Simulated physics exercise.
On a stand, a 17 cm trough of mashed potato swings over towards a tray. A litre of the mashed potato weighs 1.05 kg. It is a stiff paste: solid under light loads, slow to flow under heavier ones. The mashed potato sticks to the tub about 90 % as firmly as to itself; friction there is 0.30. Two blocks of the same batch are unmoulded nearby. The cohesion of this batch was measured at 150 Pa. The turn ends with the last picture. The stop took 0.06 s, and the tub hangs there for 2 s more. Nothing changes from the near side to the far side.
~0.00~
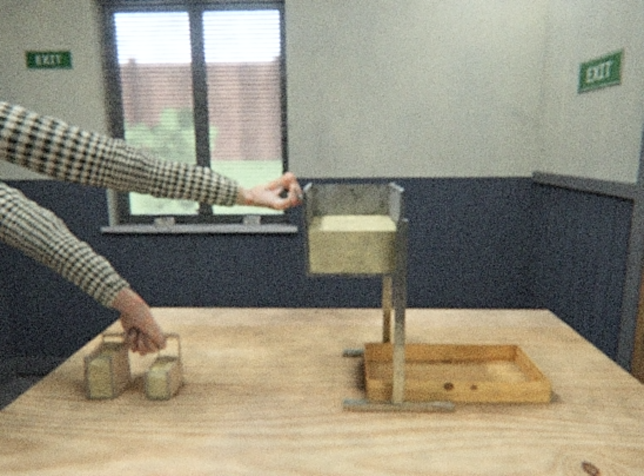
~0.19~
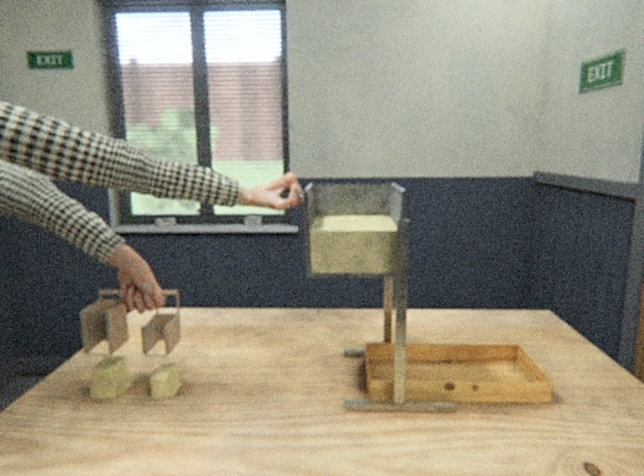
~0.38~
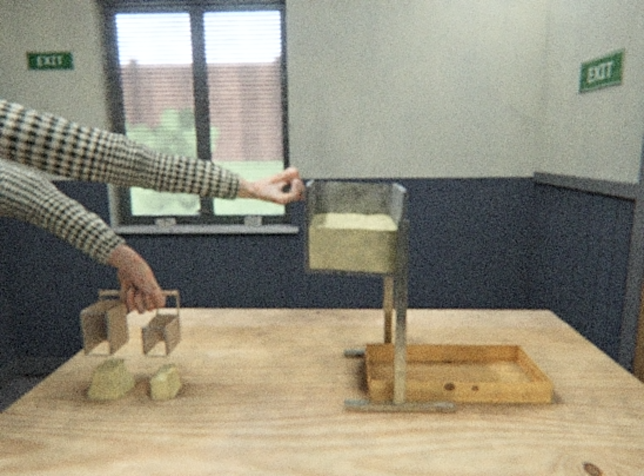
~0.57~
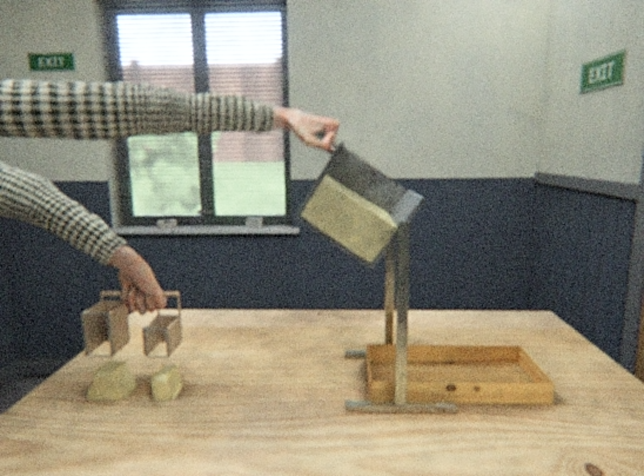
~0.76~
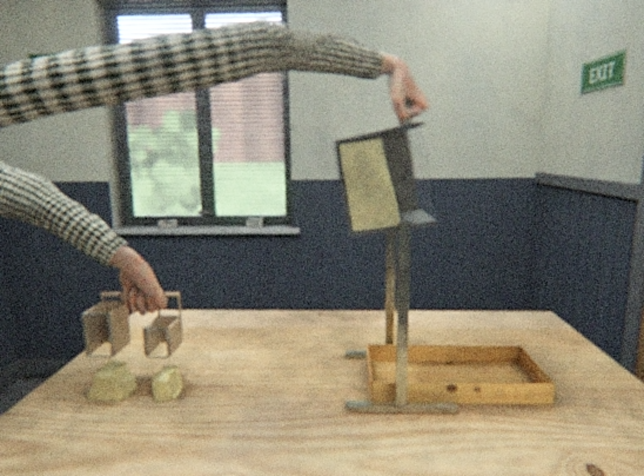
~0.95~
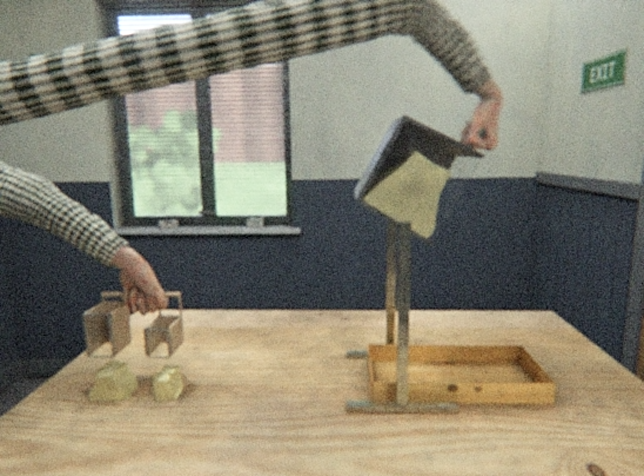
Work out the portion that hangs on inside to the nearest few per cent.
About 0 %.
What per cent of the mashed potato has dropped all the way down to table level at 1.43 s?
About 100 %.
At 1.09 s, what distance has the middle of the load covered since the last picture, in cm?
Roughly 13 cm.
After 1.09 s, the tub is at 119 degrees and holds 34 %.
After 1.26 s, the tub is at 119 degrees and holds 0 %.
After 1.43 s, the tub is at 119 degrees and holds 0 %.
After 1.60 s, the tub is at 119 degrees and holds 0 %.
After 2.95 s, the tub is at 119 degrees and holds 0 %.
